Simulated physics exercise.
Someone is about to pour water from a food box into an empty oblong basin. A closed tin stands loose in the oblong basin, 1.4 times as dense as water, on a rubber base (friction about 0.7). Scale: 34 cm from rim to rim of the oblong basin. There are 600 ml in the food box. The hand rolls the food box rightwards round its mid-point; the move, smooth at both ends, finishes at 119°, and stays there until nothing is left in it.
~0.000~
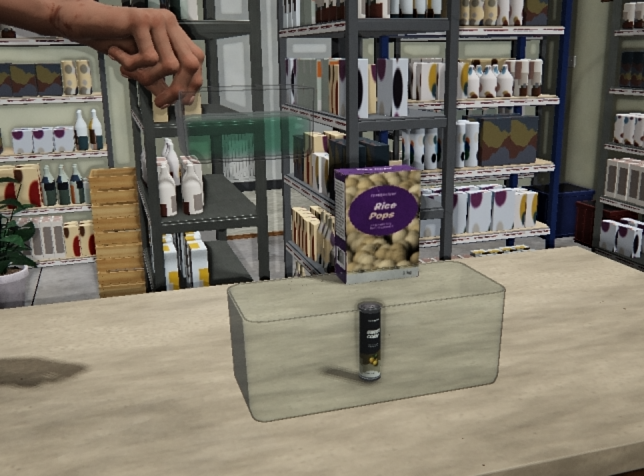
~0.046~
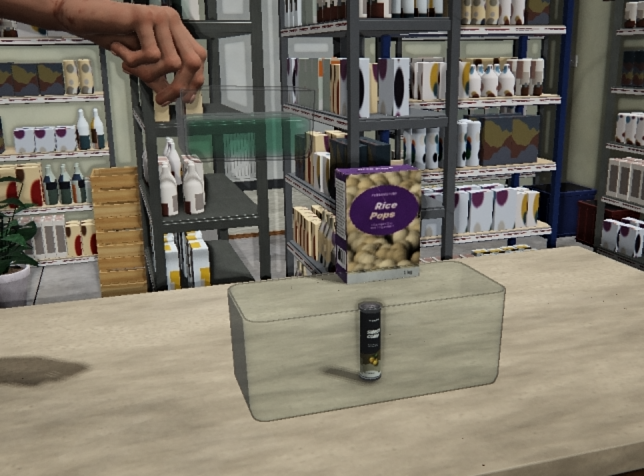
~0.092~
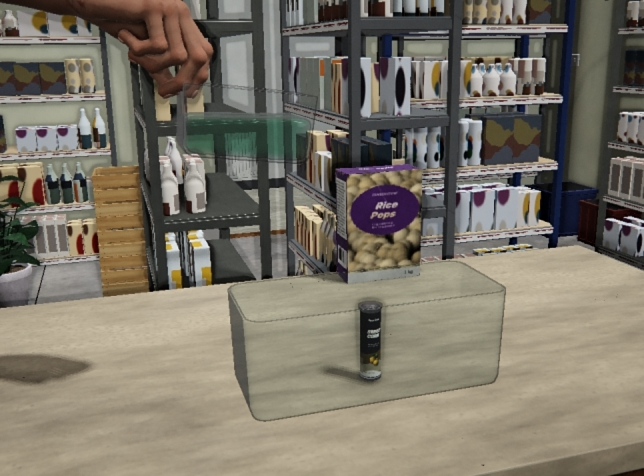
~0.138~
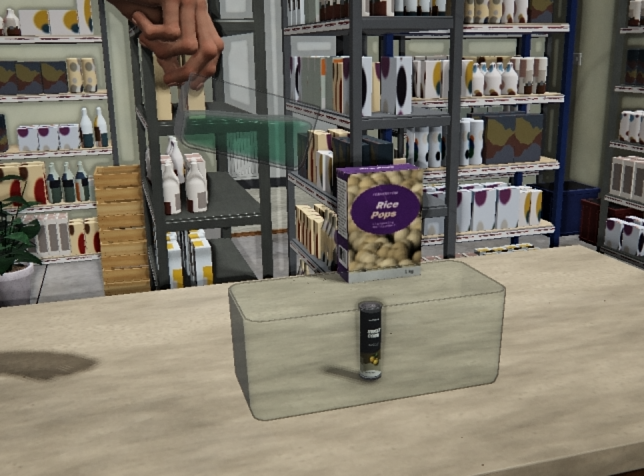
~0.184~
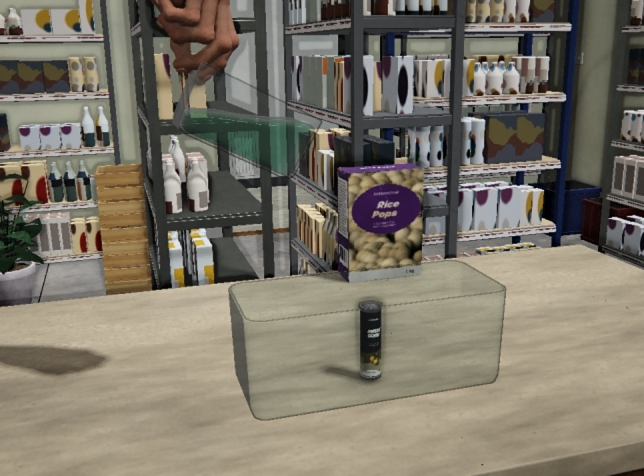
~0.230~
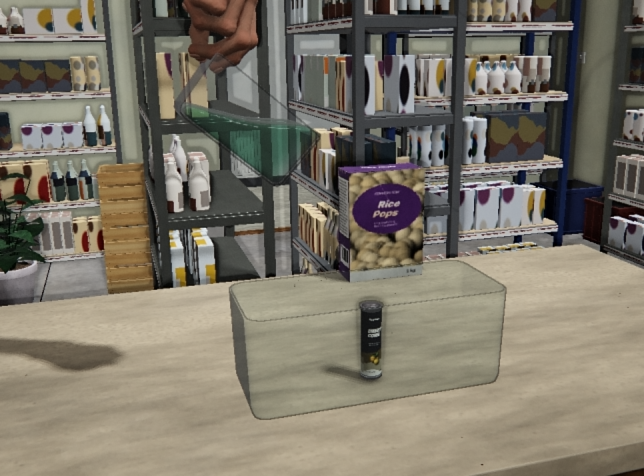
A hand above the counter slowly tilted a clear, green-tinted container rightwards, gently at first and then more steeply, over an empty see-through basin holding a small dark tin, with a Rice Pops box behind.
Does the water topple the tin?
It falls.
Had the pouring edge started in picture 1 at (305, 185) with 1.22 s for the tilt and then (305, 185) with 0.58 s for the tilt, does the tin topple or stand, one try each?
First it stays up; then it stays up.
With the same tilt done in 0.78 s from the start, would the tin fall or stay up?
The tin remains upright.
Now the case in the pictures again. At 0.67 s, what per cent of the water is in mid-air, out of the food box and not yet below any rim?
Some 7 per cent.
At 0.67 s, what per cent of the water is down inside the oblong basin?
Some 92 per cent.
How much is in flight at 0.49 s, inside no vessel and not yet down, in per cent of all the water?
About 70 per cent.
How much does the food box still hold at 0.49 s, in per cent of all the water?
Some 12 per cent.
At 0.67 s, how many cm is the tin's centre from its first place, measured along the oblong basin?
About 1 cm.
After 0.49 s the tilt is 111° and 11 per cent is still to pour; the tin stands where it began.
After 0.67 s the tilt is 119° and 0 per cent is still to pour; the tin leans 6°.
After 0.87 s the tilt is 119° and 0 per cent is still to pour; the tin leans 27°.
After 1.08 s the tilt is 119° and 0 per cent is still to pour; the tin lies on its side.
In the end the tin lies on its side.
